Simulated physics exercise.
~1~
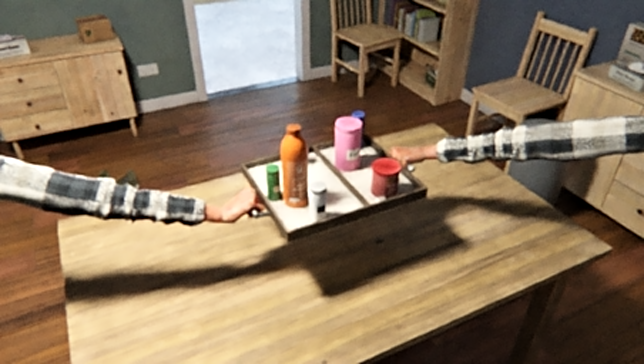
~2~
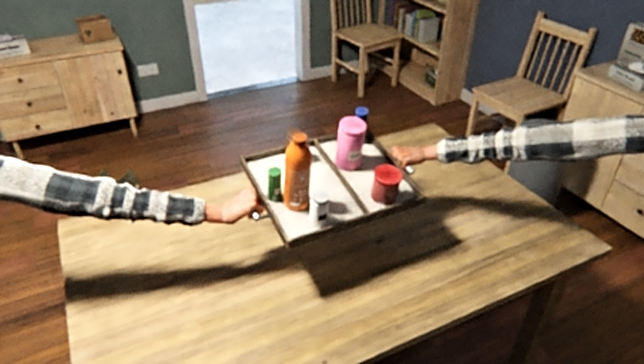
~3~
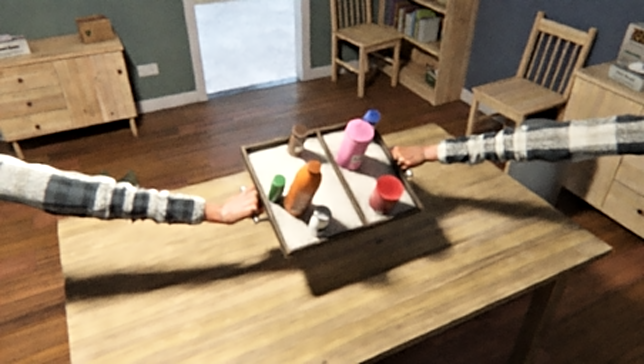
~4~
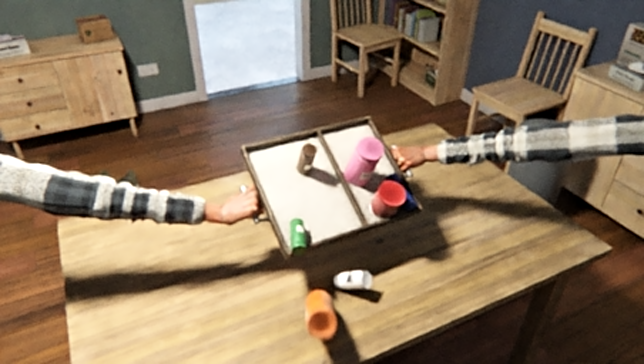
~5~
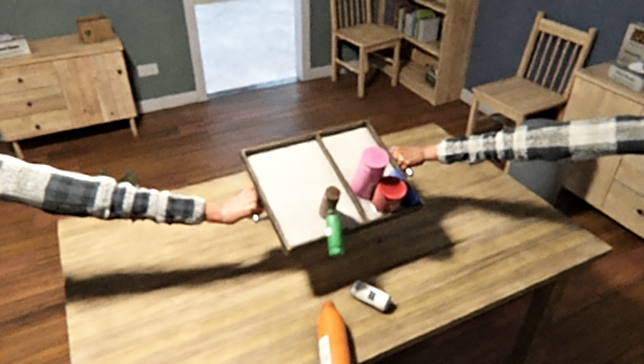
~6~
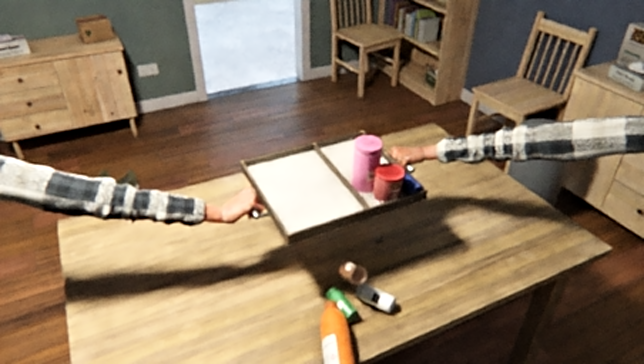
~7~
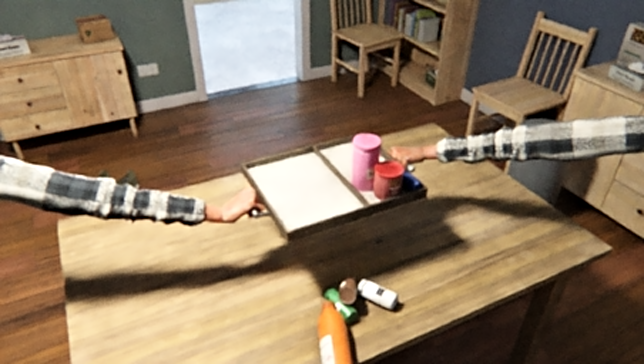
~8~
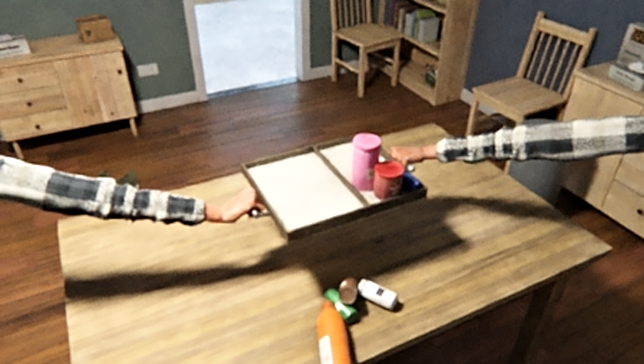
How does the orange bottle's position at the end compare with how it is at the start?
At the start the orange bottle stands upright on the tray, and at the end it lies on its side on the table.
